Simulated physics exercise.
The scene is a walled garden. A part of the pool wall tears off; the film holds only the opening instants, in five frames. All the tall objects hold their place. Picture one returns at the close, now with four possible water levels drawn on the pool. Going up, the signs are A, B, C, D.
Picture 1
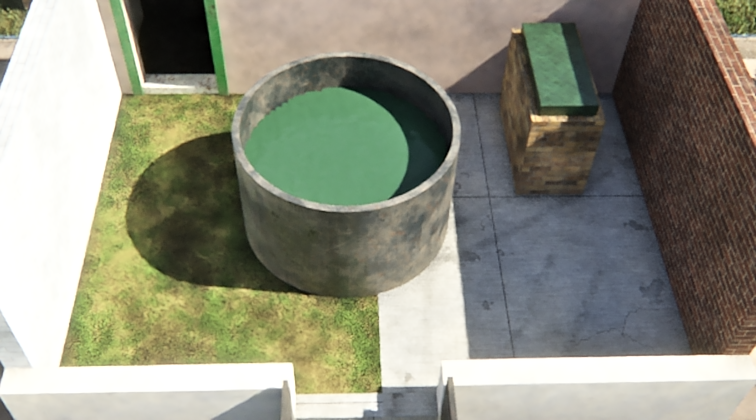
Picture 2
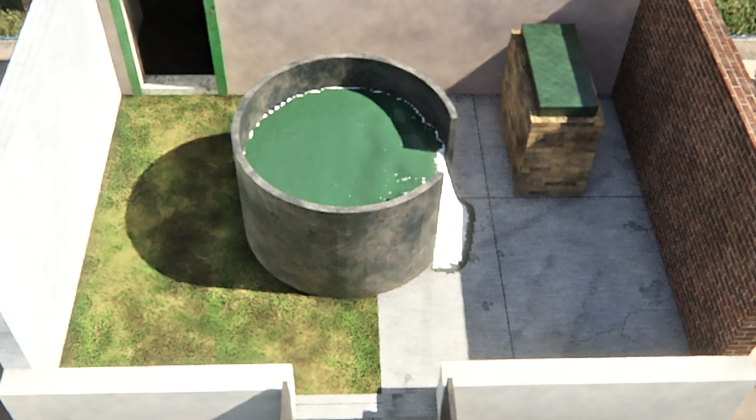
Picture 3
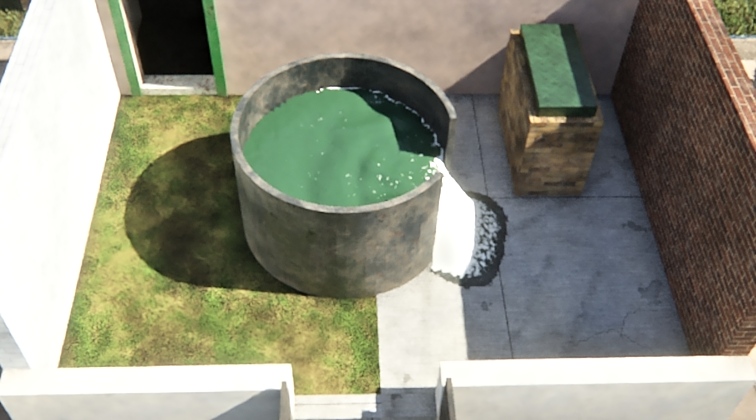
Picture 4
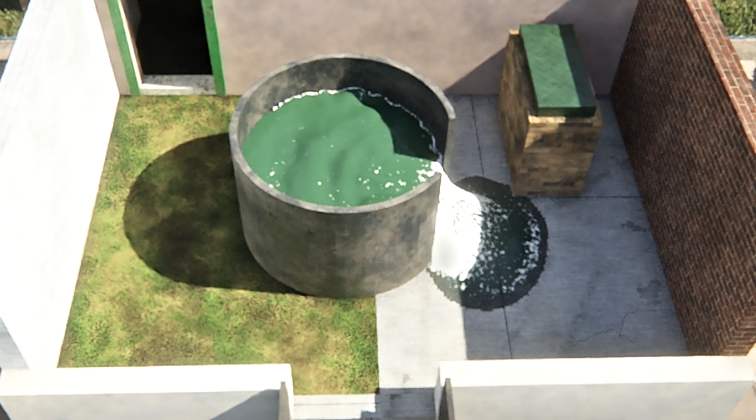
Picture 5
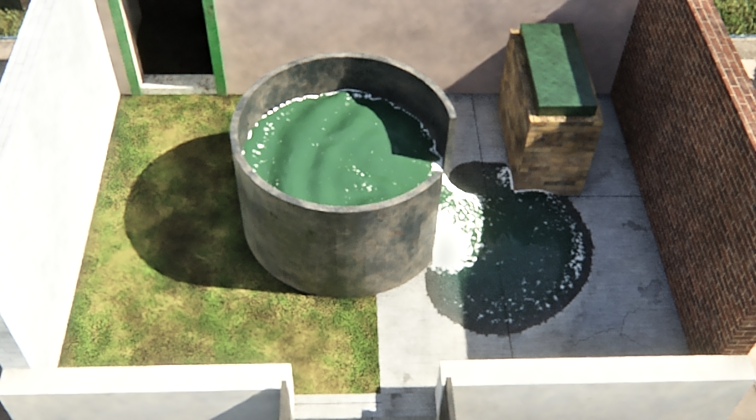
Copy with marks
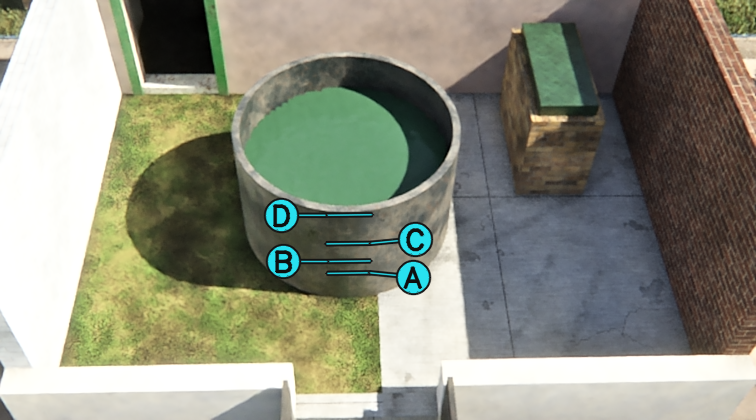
In this clip, a round grey pool of green water stands in a walled garden; a gap appears in its right side, and foaming water pours out, spreading in a widening dark puddle across the paving toward the brick block.
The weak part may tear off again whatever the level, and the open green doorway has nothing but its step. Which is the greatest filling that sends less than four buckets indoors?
Choose C.
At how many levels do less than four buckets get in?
Three of the four.
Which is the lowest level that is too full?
Here it is level D.
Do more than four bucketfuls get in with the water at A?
No, that is safe.
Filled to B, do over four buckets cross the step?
No, that is safe.
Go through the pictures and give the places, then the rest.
Water in the pool at rest, its middle at (347, 155); foot of the green doorway at (182, 94); open gate at (367, 359).
Water covers 1 % of the ground and shows as far out as (458, 202).
Water covers 3 % of the ground and shows as far out as (496, 211).
Water covers 8 % of the ground and shows as far out as (538, 264).
Water covers 13 % of the ground and shows as far out as (584, 257).
On the marked copy, A at (348, 273); B at (348, 261); C at (348, 243); D at (348, 214); from the bottom up A, B, C, D.
If A is chosen, nothing gets over.
If B is chosen, nothing gets over.
If C is chosen, a splash gets over, under a bucket.
If D is chosen, about 11 bucketfuls get in.
